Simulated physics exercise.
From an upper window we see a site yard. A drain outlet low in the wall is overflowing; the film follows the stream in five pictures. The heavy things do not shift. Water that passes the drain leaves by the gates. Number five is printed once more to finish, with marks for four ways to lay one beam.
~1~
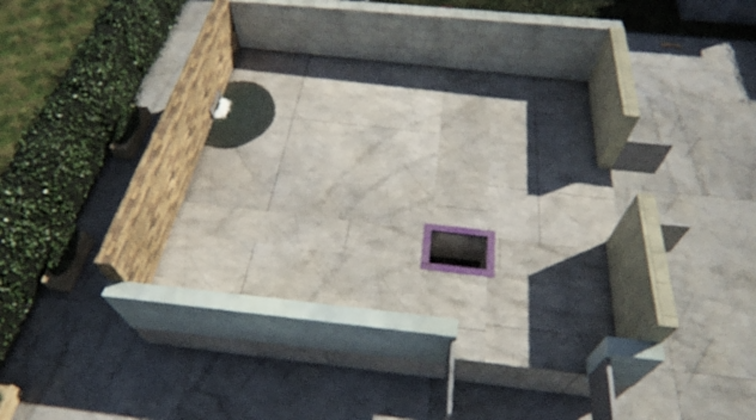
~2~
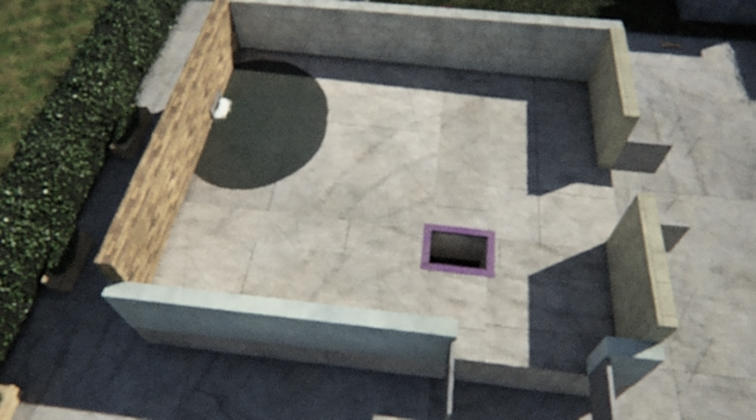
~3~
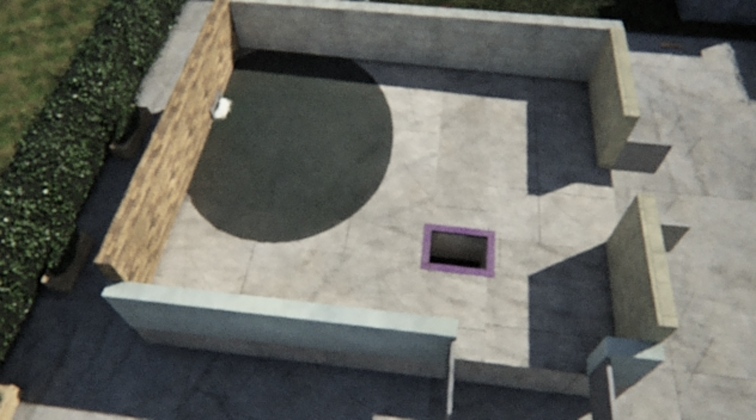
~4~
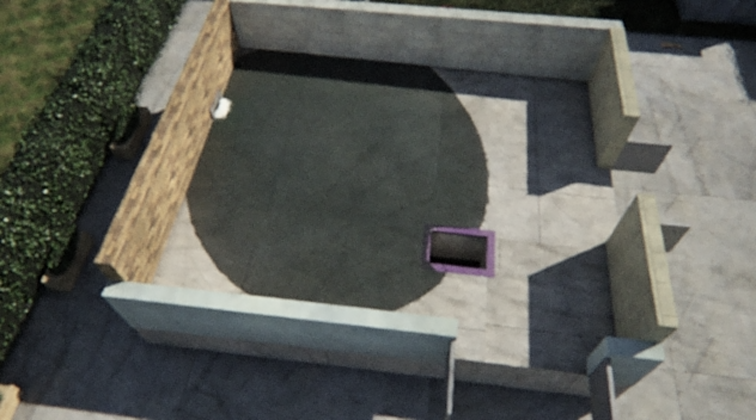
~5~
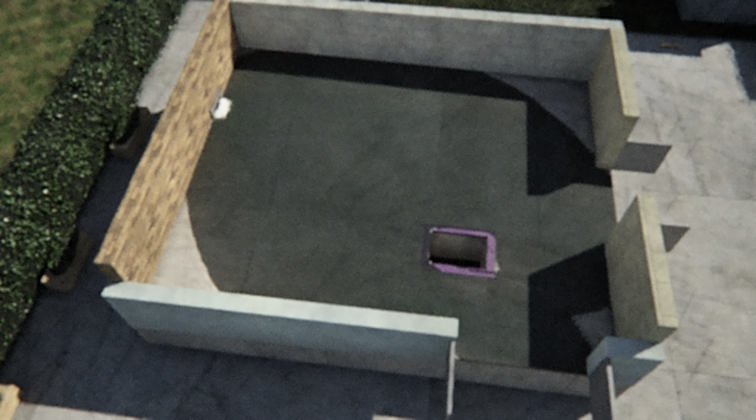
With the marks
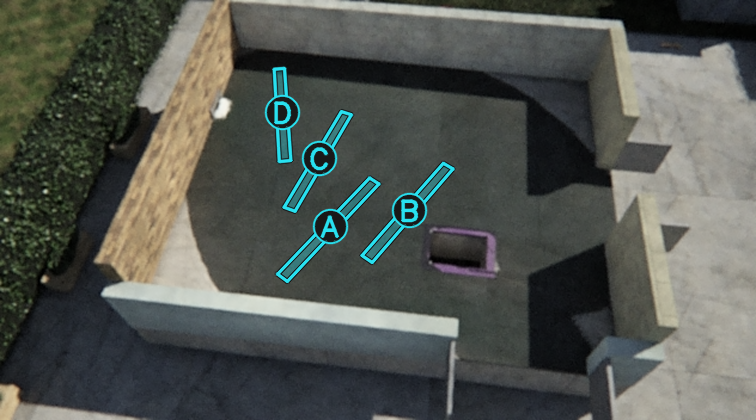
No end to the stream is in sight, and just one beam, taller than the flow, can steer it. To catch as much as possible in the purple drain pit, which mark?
D is best.
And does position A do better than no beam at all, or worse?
Worse.
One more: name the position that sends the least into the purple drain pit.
It is B.
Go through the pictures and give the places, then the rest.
Outfall at (216, 106); purple drain pit at (459, 250); open gate at (518, 350); open gate at (601, 203); 4 % of the ground under water, visible out to (270, 111); purple drain pit still dry, in the first frame.
In the second frame, 14 % of the ground under water, visible out to (282, 177); purple drain pit still dry.
In the third frame, 31 % of the ground under water, visible out to (364, 198); purple drain pit still dry.
In the fourth frame, 57 % of the ground under water, visible out to (438, 275); purple drain pit taking water.
In the fifth frame, 86 % of the ground under water, visible out to (615, 241); purple drain pit taking water.
In cyan, A from (282, 277) to (374, 180); B from (367, 259) to (448, 166); C from (289, 209) to (346, 113); D from (279, 68) to (285, 161).
Choosing A, about 11 % of the stream goes into the purple drain pit, about 89 % out by the gates.
Choosing B, about 3 % of the stream goes into the purple drain pit, about 97 % out by the gates.
Choosing C, about 10 % of the stream goes into the purple drain pit, about 90 % out by the gates.
Choosing D, about 18 % of the stream goes into the purple drain pit, about 82 % out by the gates.
